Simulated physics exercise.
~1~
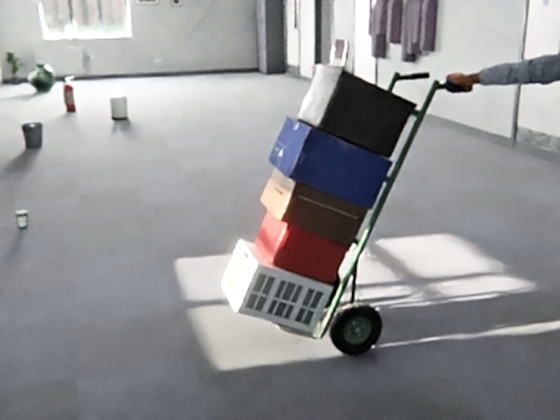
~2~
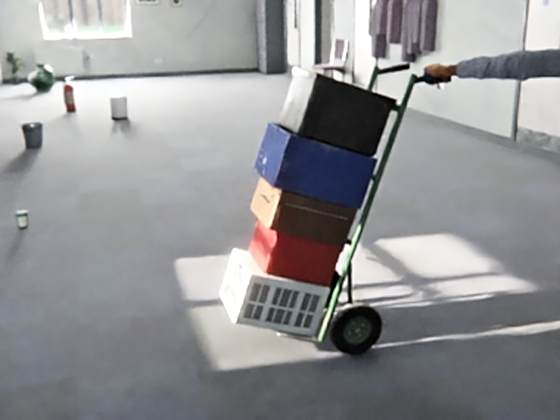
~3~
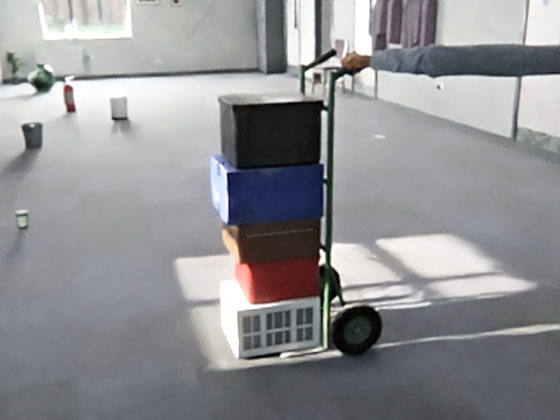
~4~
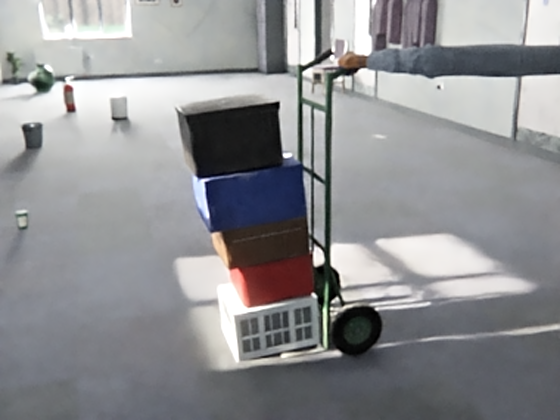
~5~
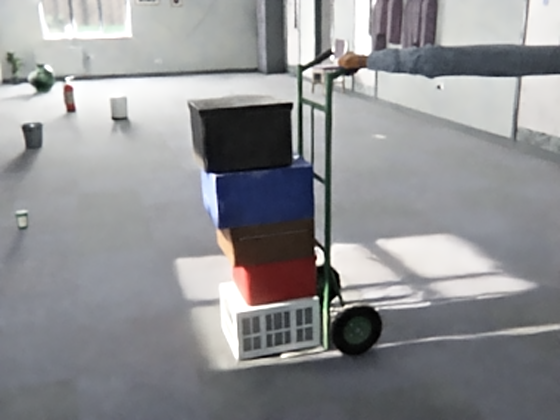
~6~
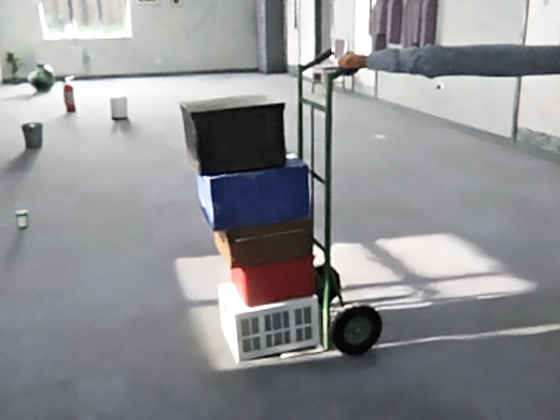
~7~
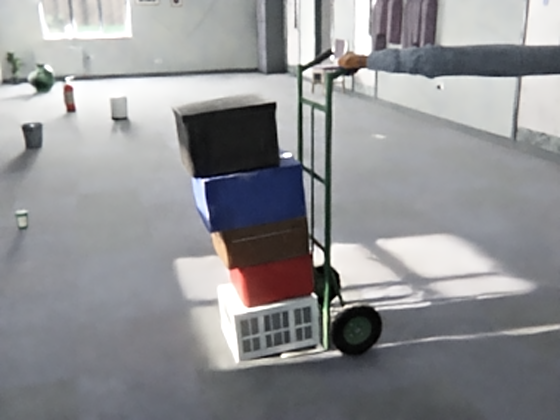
Hand truck carrying five stacked boxes swinging upright under a person's hand, the stack rocking and ending leaning left, still standing.
